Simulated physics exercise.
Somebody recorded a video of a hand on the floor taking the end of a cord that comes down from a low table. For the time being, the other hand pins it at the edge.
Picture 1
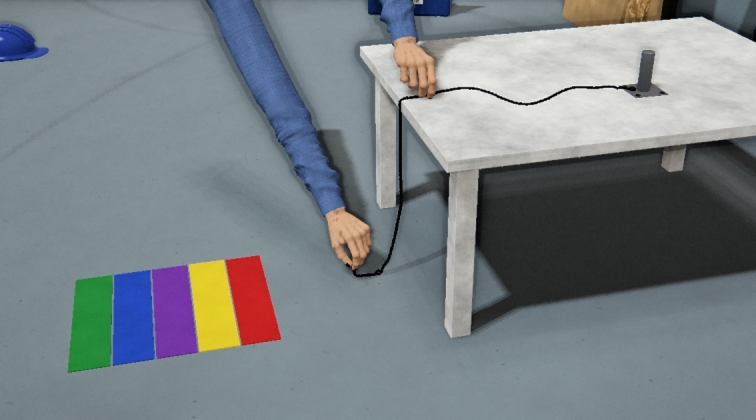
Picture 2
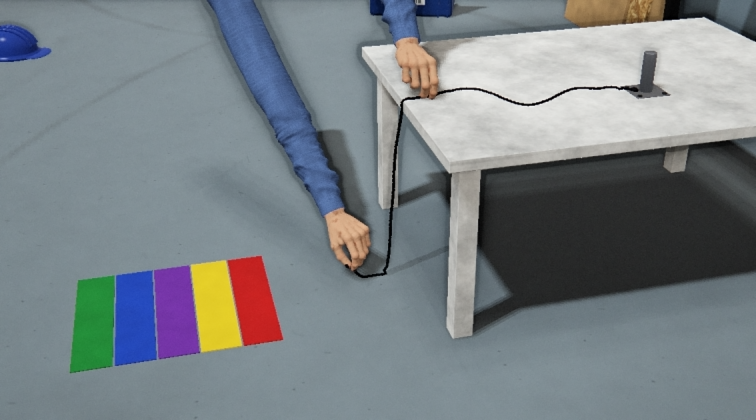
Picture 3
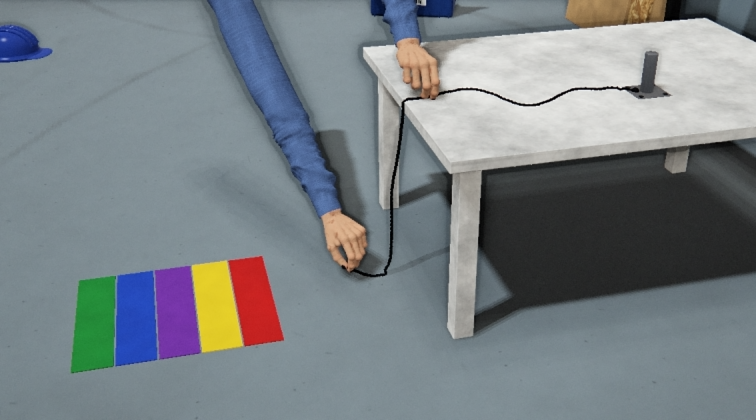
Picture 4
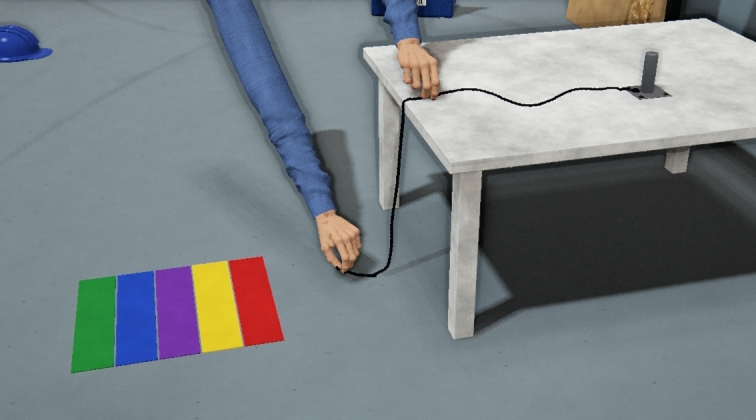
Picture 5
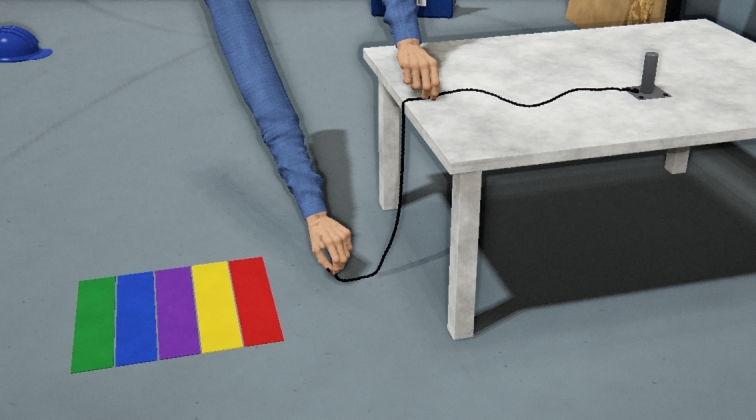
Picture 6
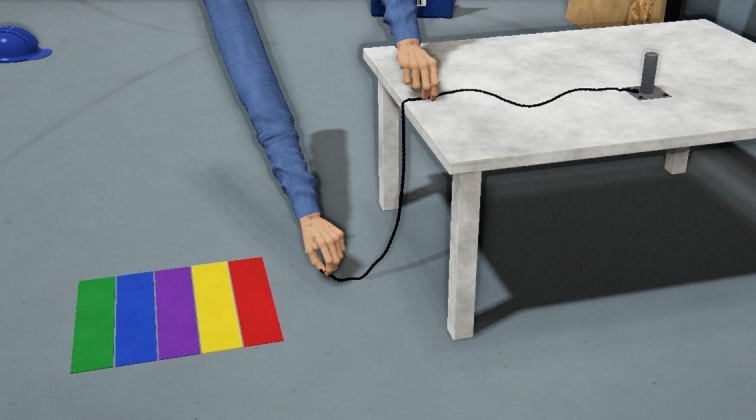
On a gray floor beside a low table, one hand held the end of a black cord and slowly drew it a short way left, while another hand kept the cord pinned at the table's edge.
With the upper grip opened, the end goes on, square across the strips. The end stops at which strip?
At the purple strip.
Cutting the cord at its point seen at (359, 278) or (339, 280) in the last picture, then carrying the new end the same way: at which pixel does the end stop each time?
First try near (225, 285), second near (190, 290).
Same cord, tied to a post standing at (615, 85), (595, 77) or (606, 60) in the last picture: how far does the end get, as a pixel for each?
Going through them in sequence: (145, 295), (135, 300) and finally (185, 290).
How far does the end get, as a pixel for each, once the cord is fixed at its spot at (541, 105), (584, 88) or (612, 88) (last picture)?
Near (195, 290), then (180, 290), then (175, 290).
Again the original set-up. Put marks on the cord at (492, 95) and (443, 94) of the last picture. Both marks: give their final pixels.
In that view they reach (455, 102) and (400, 112).
Soon after, end near (239, 284); over red.
Then, end near (196, 289); over yellow.
At full stretch, end near (170, 293); over purple. The end stops over the purple strip.
